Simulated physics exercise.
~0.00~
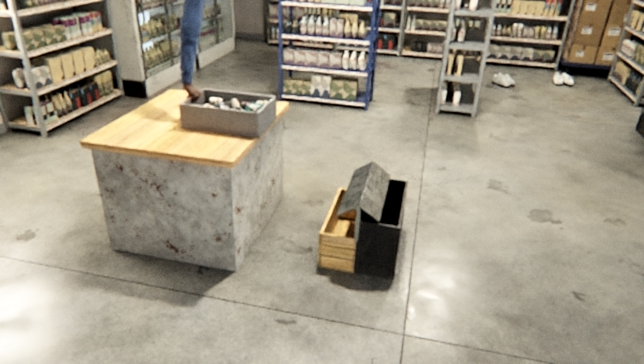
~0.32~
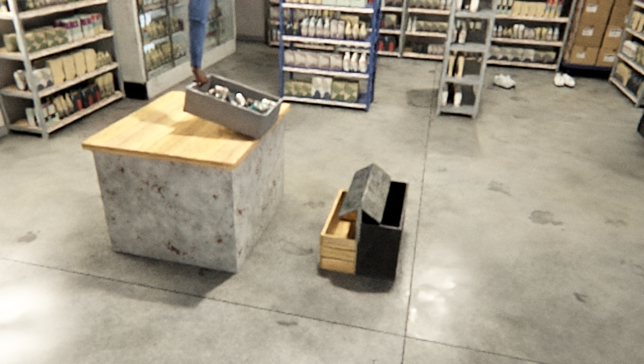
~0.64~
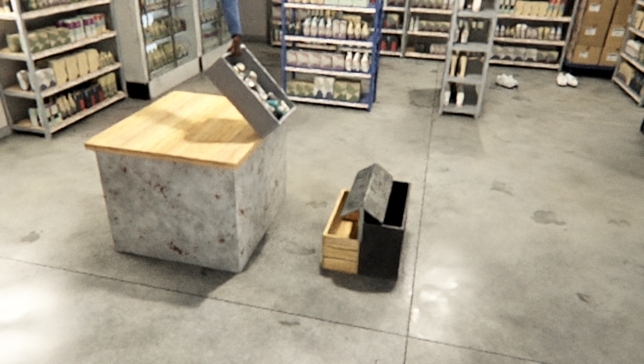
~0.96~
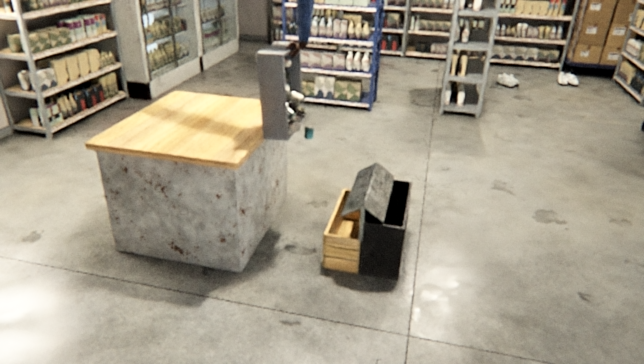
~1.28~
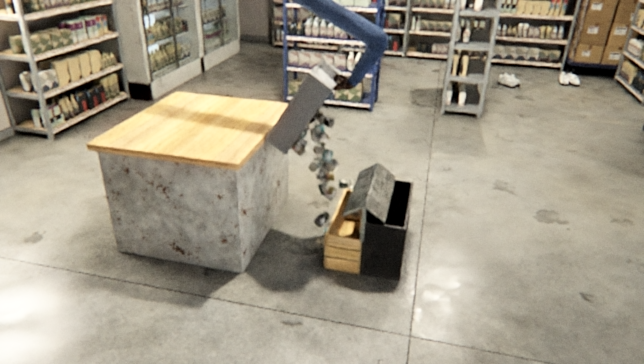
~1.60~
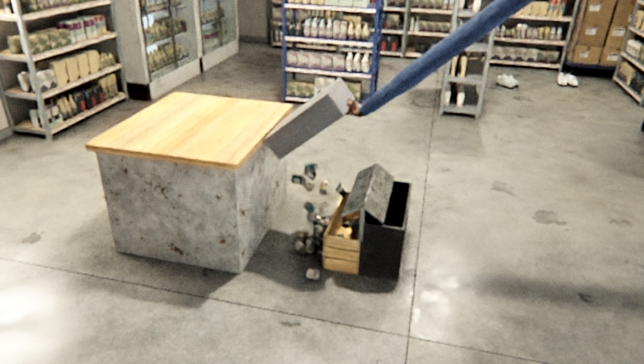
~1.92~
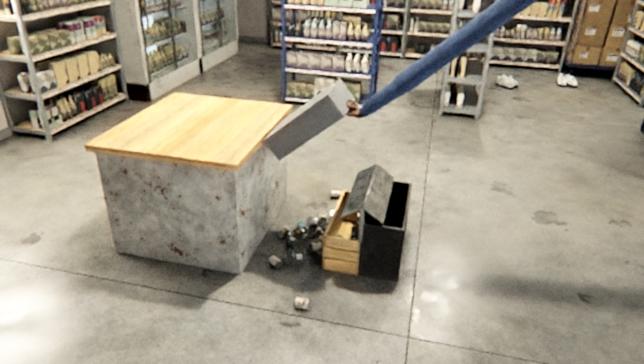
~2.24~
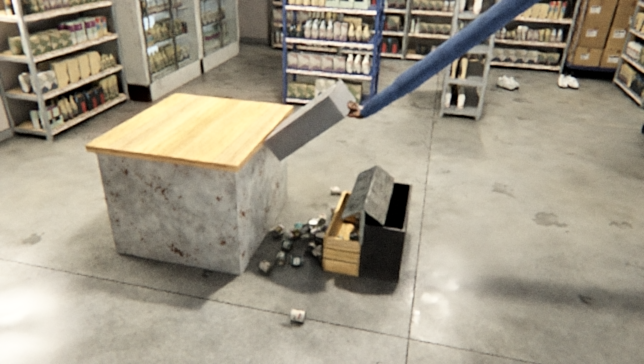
Grey crate tipping off a wood-topped bench, its small tins spilling down, some into a wooden tub, most scattering on the floor short of it.
